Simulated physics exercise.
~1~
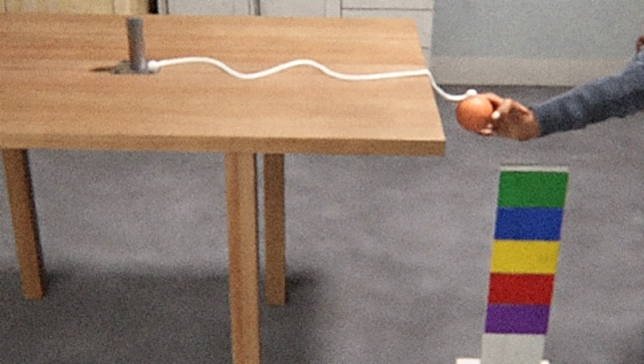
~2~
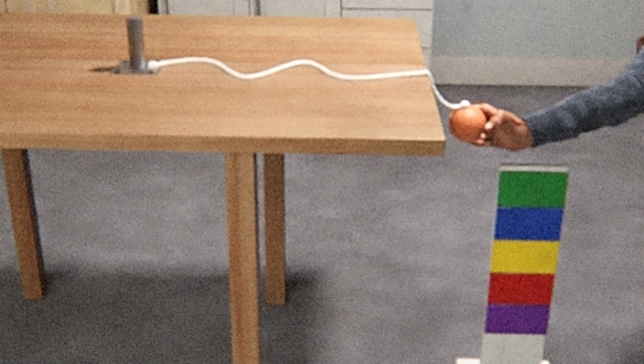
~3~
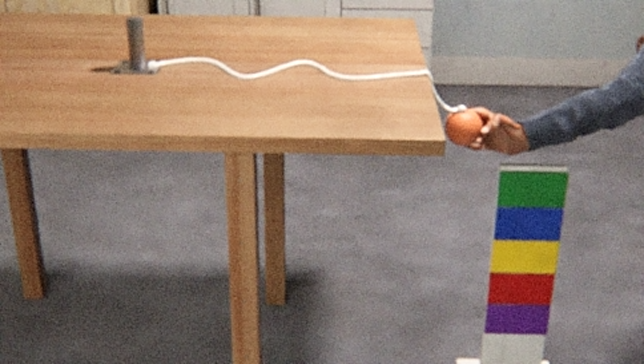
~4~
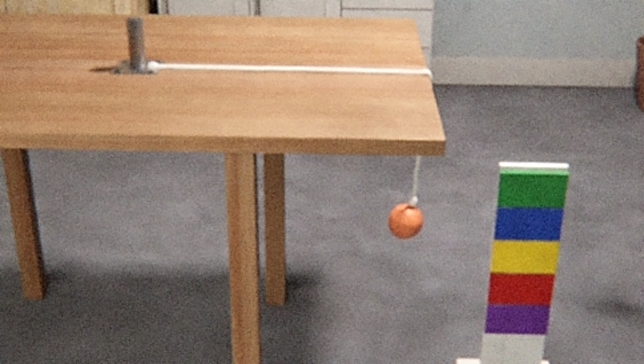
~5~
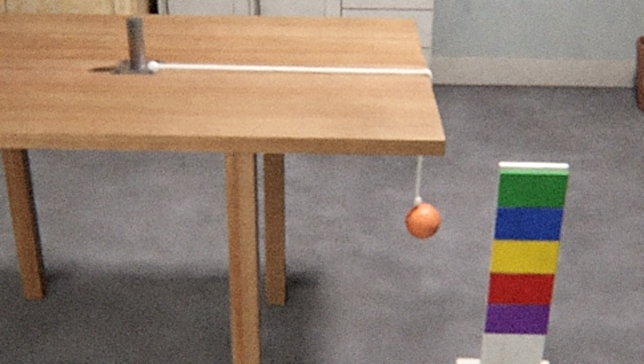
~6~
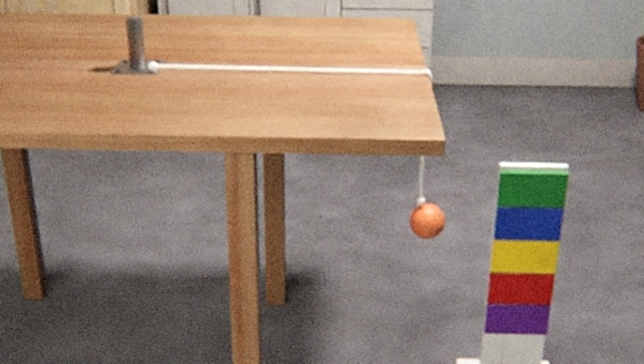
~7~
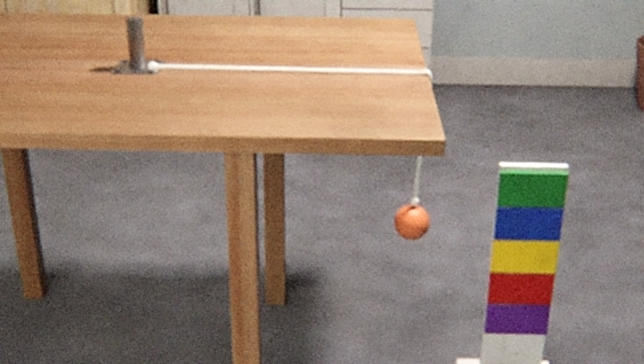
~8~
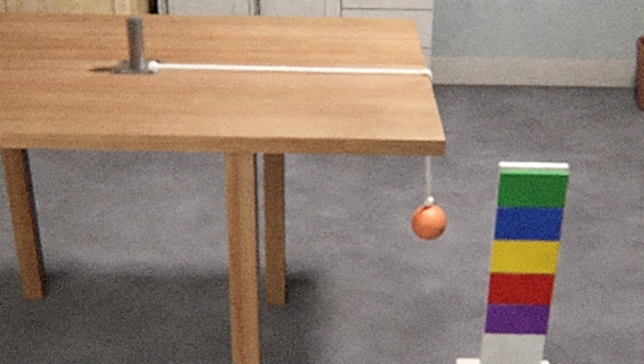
At a table's edge, a hand releases a tethered orange, which swings level with blue.
